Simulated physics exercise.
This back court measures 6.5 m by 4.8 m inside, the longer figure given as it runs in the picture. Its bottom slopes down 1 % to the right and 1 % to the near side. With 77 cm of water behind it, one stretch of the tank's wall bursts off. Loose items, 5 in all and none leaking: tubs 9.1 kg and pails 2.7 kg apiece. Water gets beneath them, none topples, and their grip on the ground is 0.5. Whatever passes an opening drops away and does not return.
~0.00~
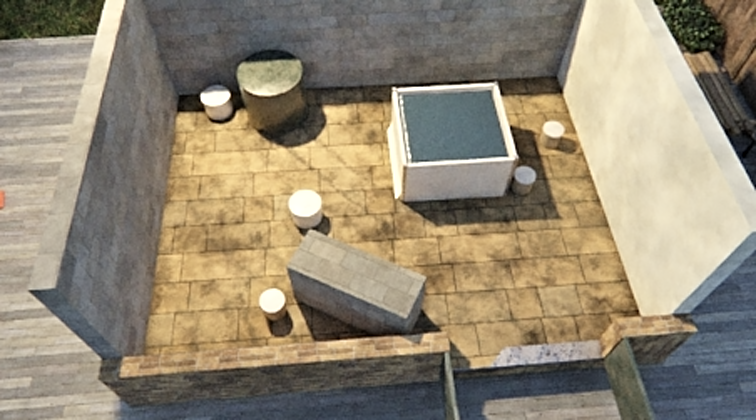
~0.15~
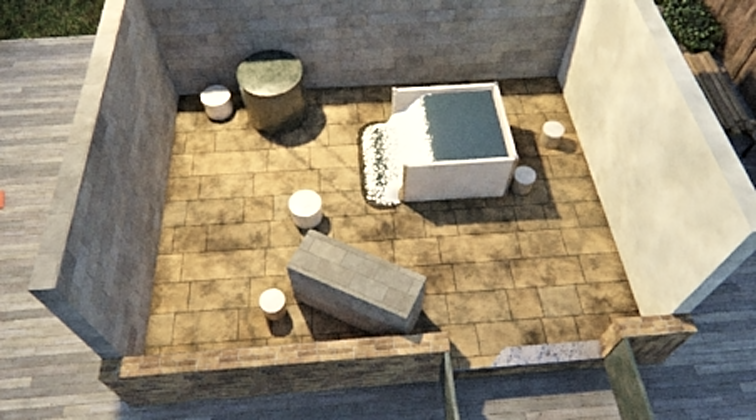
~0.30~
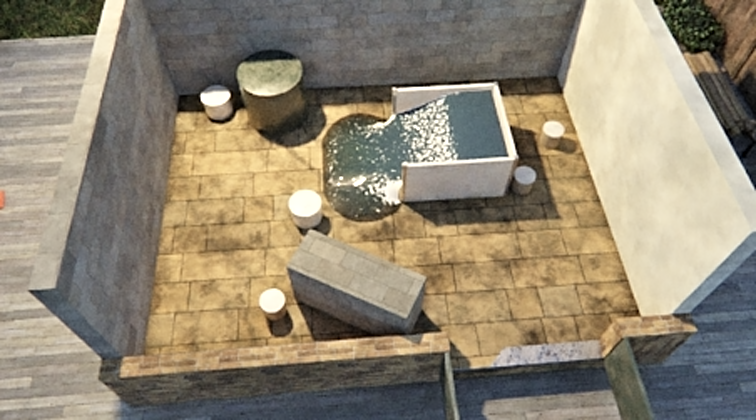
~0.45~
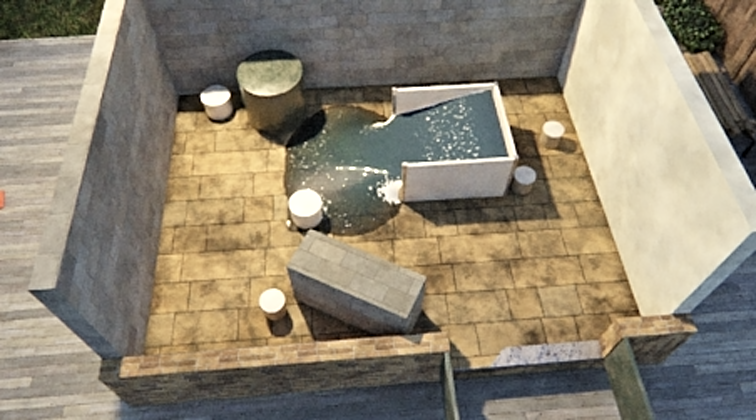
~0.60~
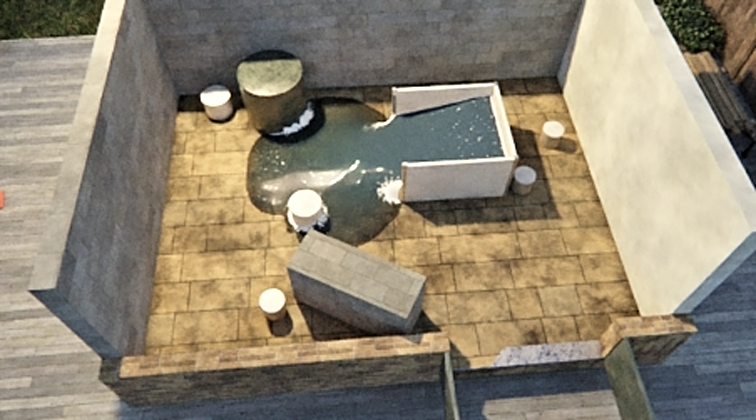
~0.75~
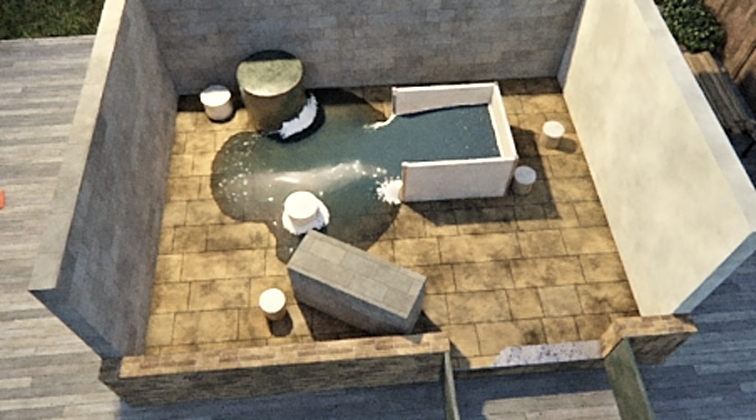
At the start, water sits inside a white-walled square tank in a walled, paved courtyard. The tank's left side opens and water pours out leftward across the paving, spreading around the large round drum and a white tub, which shifts slightly by the end as foam gathers beside it.
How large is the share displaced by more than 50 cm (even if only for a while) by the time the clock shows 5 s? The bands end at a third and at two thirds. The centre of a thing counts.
It is from one to two thirds.
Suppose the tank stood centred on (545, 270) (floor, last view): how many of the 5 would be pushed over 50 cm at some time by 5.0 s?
In that case 2 of them.
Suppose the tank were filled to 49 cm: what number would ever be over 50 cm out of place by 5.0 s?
In that case 3 of them.
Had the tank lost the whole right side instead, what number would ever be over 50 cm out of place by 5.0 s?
In that case 2 of them.
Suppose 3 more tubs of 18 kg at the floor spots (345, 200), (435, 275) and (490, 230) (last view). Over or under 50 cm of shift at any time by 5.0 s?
In that order: Over, less, short of it.
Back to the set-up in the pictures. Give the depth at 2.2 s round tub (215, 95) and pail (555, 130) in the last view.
Roughly 5 and 0 cm.
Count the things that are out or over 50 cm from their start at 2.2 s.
1 of them.
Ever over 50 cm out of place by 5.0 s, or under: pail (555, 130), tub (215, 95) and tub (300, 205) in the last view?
In that order: Less, over, more.
After 1.1 s 1 of 5 are over 50 cm from their spots; 0 afloat.
After 2.2 s 1 of 5 are over 50 cm from their spots; 1 afloat.
After 3.5 s 3 of 5 are over 50 cm from their spots; 3 afloat.
After 5.0 s 3 of 5 are over 50 cm from their spots, and 3 have been at some point; 3 afloat.
